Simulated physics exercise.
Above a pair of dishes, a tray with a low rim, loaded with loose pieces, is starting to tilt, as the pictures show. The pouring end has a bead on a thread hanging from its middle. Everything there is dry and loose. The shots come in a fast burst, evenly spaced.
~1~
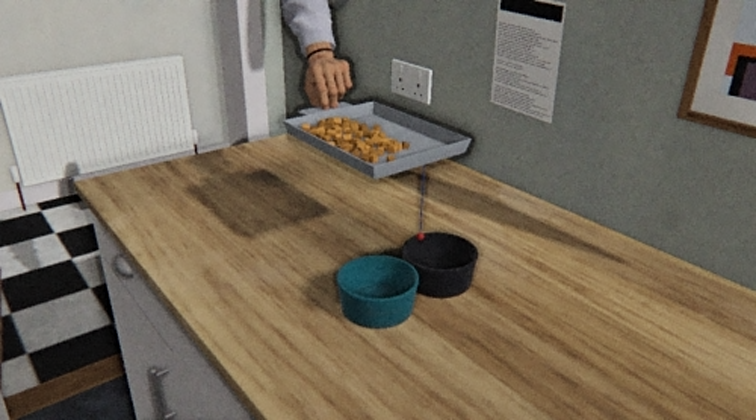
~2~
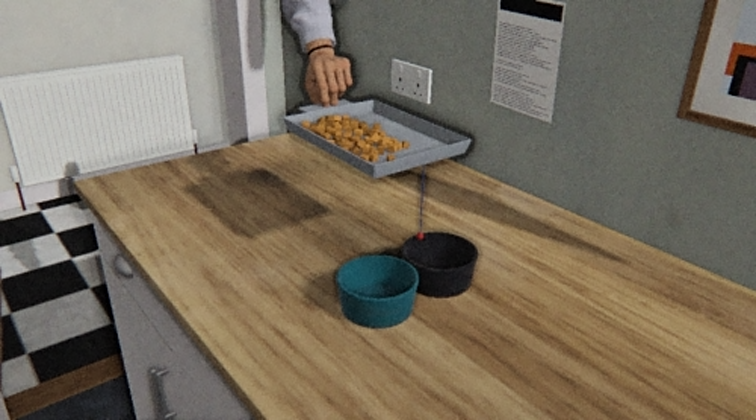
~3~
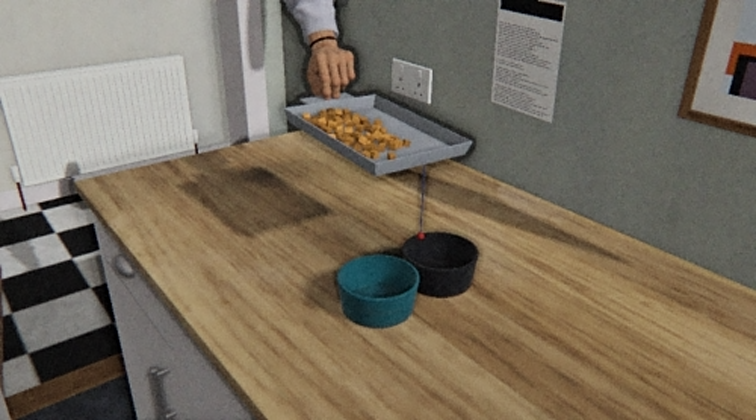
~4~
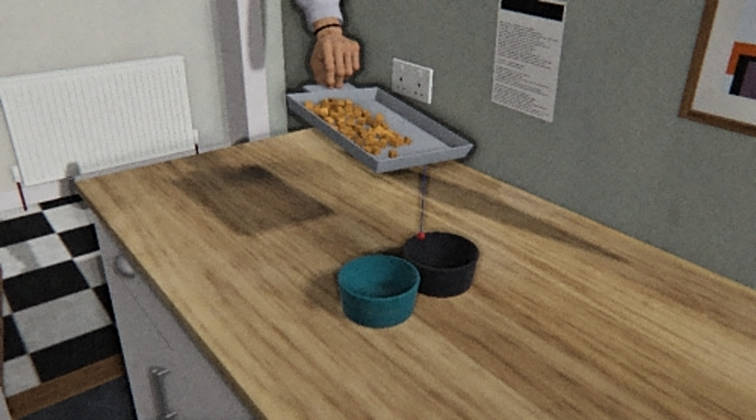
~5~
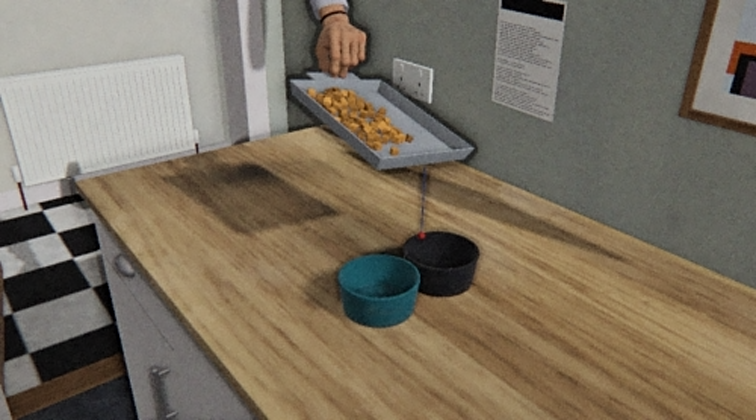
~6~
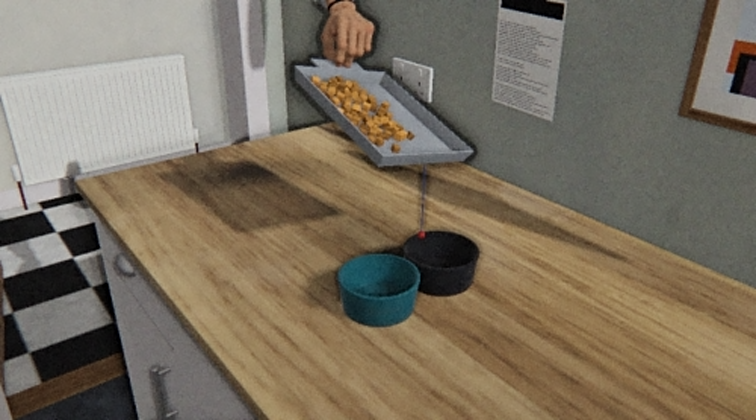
The clip opens on a grey tray of golden-brown chunks held level by a hand above a wooden counter, with a teal dish and a black dish below. The hand then raises the far end steadily, tilting the tray toward its lower right corner, while the chunks stay bunched near the raised end.
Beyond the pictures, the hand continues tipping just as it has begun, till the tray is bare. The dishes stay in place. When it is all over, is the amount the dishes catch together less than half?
Mostly spilled.
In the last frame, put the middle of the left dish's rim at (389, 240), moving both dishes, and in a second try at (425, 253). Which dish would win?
Try 1: The rightmost dish; try 2: The rightmost dish.
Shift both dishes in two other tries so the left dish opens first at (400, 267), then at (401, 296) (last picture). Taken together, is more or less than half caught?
Well, the bulk the first time and the minor share the second time.
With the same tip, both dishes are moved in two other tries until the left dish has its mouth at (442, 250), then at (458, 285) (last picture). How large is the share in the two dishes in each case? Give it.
About 60 per cent, then about 10 per cent.
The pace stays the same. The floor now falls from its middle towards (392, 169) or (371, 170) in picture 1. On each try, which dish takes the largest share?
1: The dish to the left. 2: The dish to the left.
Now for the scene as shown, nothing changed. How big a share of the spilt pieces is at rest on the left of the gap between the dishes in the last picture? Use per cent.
It amounts to some 0 percent.
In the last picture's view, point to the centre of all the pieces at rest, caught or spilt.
Near pixel (475, 262).
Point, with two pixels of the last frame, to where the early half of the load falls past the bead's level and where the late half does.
The leading part at (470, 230), the rest of it at (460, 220).
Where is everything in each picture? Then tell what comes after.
The first picture shows corners of the pouring end at (375, 164) and (466, 139), level; middle of the load at (349, 137), croutons; left dish at (403, 307); right dish at (465, 278); bead on its thread at (420, 236).
The second picture shows corners of the pouring end at (375, 164) and (466, 139), level; middle of the load at (349, 135).
The third picture shows corners of the pouring end at (377, 162) and (467, 141), tipped barely, lowest at the right corner; middle of the load at (350, 130).
The fourth picture shows corners of the pouring end at (379, 159) and (468, 144), tipped a little, lowest at the right corner; middle of the load at (351, 122).
The fifth picture shows corners of the pouring end at (382, 156) and (469, 147), tipped clearly, lowest at the right corner; middle of the load at (354, 114).
The sixth picture shows corners of the pouring end at (384, 153) and (469, 149), tipped clearly, lowest at the right corner; middle of the load at (357, 107); left dish at (404, 306); right dish at (467, 277).
Soon, tray tipped steeply; nearly all on the tray; a small part in the air.
A while on, tray tipped past a quarter turn; about two thirds on the tray; a stray few in the right dish; about a quarter outside both; a stray few in the air.
Towards the end, tray tipped past a quarter turn; about a third in the right dish; about two thirds outside both.
Finally, tray tipped past a quarter turn; none in the left dish; about a third in the right dish; about two thirds outside both.
